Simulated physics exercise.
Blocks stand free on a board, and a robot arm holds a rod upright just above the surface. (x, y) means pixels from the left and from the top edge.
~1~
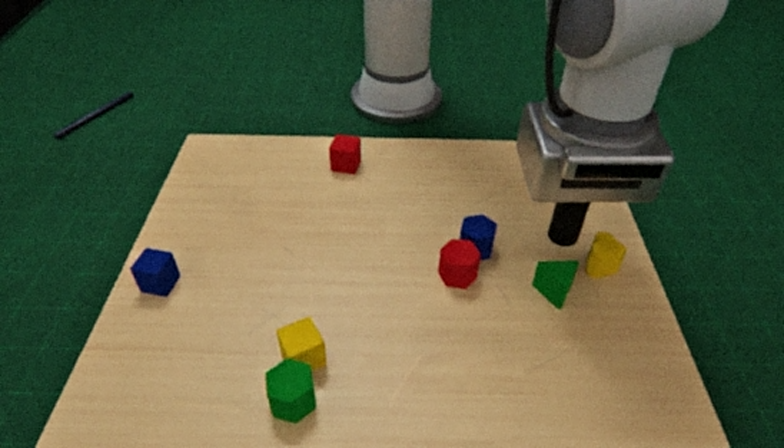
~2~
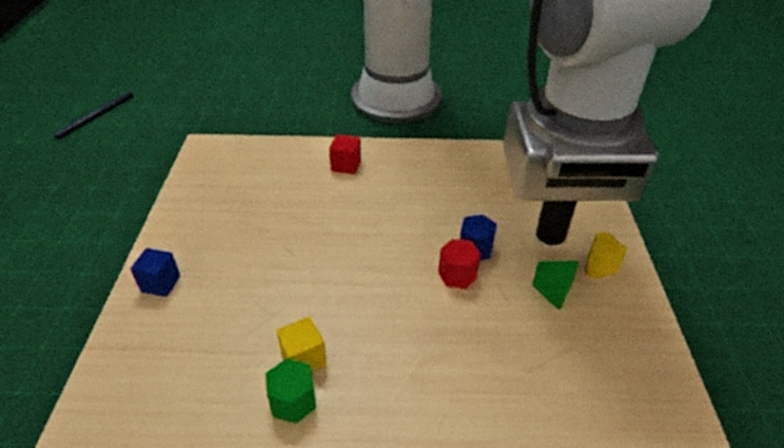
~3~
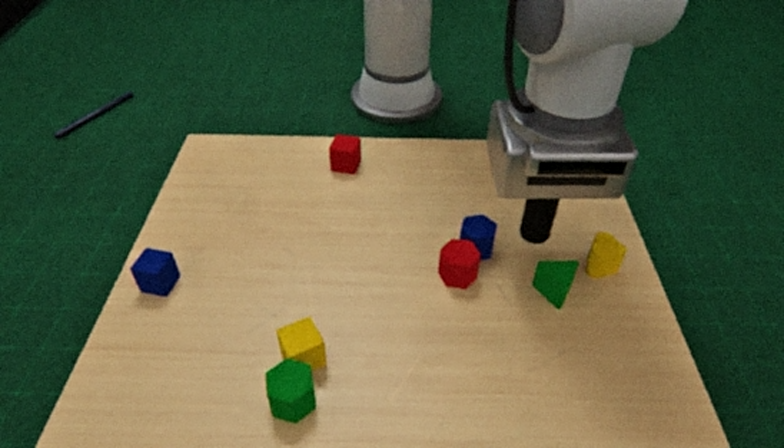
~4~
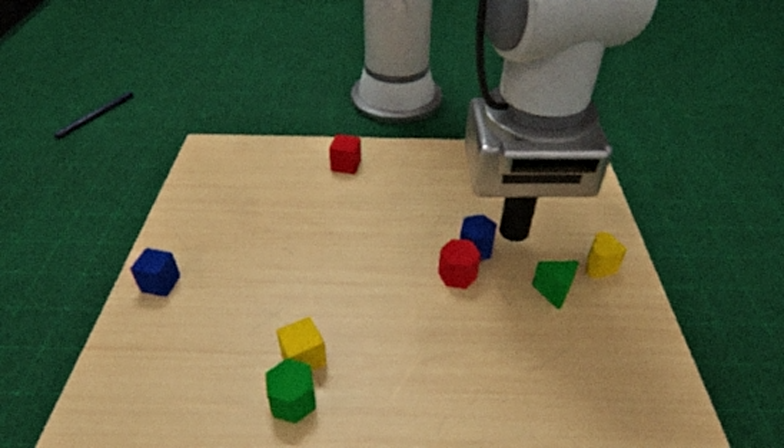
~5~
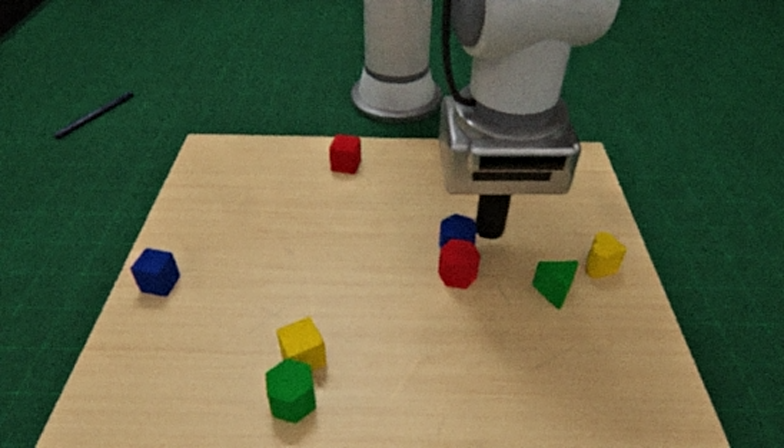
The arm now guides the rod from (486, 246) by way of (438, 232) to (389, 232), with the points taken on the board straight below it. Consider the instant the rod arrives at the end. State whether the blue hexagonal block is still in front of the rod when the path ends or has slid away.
Once the path is finished, the blue hexagonal block lies beside or behind the rod.
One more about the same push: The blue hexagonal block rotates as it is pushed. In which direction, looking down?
Its rotation is counterclockwise.
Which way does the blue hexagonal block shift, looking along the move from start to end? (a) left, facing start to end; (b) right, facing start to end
a: Left, facing start to end.
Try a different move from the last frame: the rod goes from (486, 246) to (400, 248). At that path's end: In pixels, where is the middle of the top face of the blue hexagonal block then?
It will end up at (369, 227).
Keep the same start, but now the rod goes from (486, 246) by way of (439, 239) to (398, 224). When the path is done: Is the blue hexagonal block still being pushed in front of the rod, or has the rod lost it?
Slipped off.
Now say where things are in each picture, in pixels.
In the first picture, tip of the rod (563, 236), middles of tops, blue hexagonal block (479, 226), red hexagonal block (461, 252).
In the second picture, rod (551, 235), nothing pushed.
In the third picture, rod (534, 234), nothing pushed.
In the fourth picture, rod (514, 232), nothing pushed.
In the fifth picture, rod (489, 230), blue hexagonal block (459, 226), red hexagonal block (460, 252).
What follows on the original path. One third of the way, rod (456, 219); blue hexagonal block (431, 224), turned 35° anticlockwise.
Two thirds of the way, rod (423, 213); blue hexagonal block (415, 228), turned 75° anticlockwise.
At the end, rod (389, 215); blue hexagonal block (412, 230), turned 90° anticlockwise; red hexagonal block unmoved.
